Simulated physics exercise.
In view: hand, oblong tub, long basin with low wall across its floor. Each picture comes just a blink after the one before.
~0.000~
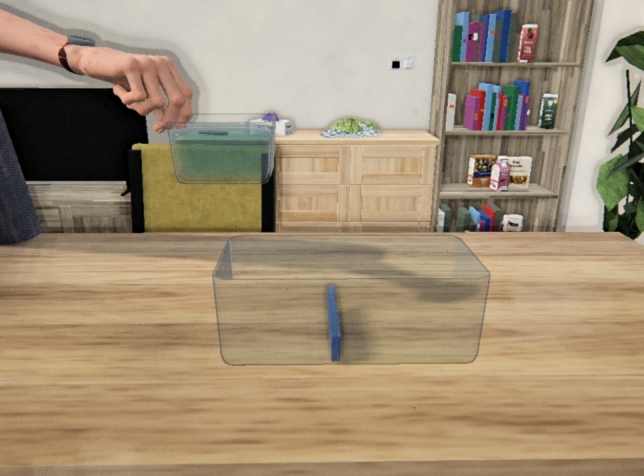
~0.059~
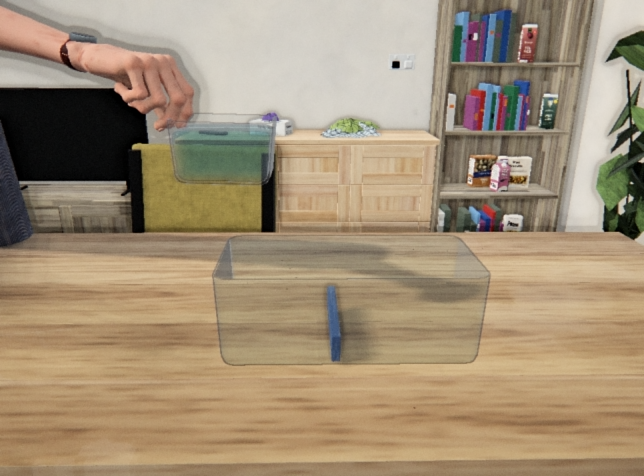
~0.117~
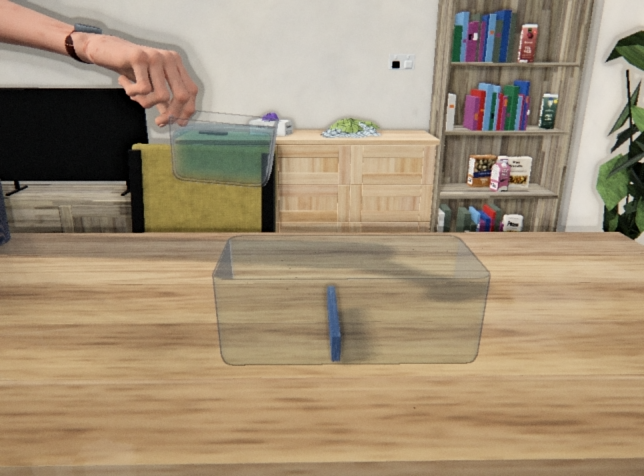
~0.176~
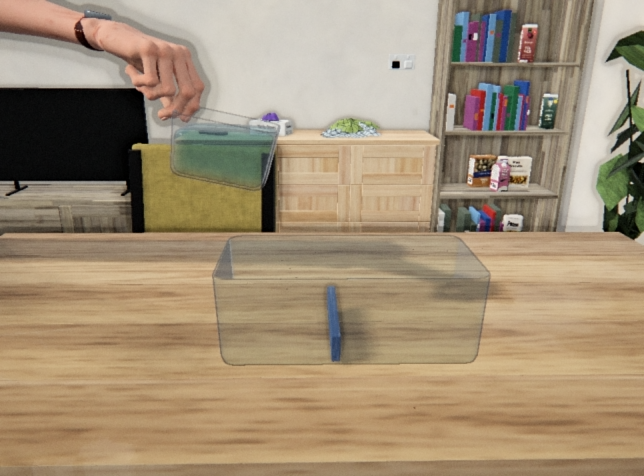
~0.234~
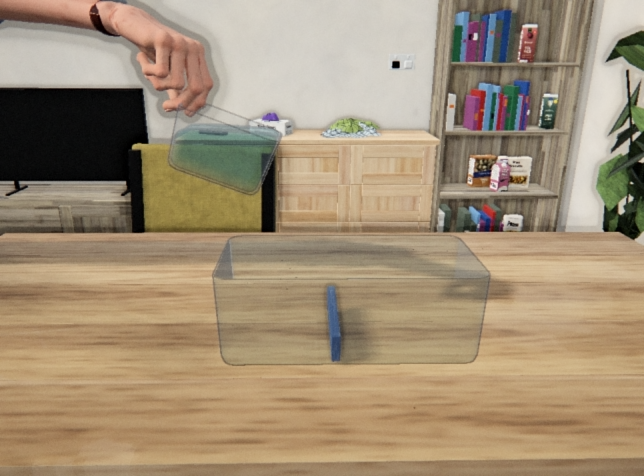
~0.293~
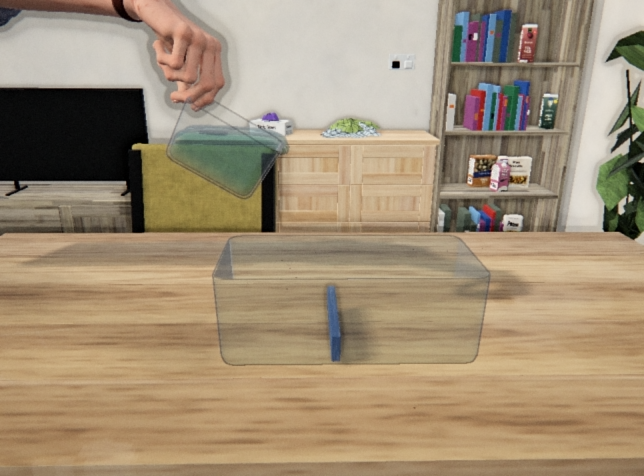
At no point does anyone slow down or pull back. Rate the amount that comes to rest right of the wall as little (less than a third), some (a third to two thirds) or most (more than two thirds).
Some.
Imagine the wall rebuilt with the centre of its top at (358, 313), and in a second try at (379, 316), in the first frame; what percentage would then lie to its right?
You'd get roughly 10 per cent the first time and roughly 20 per cent the second.
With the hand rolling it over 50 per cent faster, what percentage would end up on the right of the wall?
I'd say roughly 35 in every hundred ends up there.
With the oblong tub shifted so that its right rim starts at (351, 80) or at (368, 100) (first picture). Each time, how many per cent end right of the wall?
The first start gives some 90 %, the second some 90 %.
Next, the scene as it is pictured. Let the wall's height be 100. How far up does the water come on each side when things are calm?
Roughly 30 percent left, 30 percent right.
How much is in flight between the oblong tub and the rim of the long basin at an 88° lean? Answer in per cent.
Roughly 40 %.
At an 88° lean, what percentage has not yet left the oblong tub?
It still holds close to 30 per cent at that lean.
A moment on, the oblong tub is tipped on its side and 28 per cent is still to pour, 10 is left of the wall and 21 right of it.
Next, the oblong tub is tipped right over and 5 per cent is still to pour, 39 is left of the wall and 49 right of it.
Then the oblong tub is tipped right over and 0 per cent is still to pour, 48 is left of the wall and 49 right of it.
Later the oblong tub is tipped right over and 0 per cent is still to pour, 49 is left of the wall and 50 right of it.
Finally, 49 per cent lies left of the wall, 50 right of it and 1 outside.
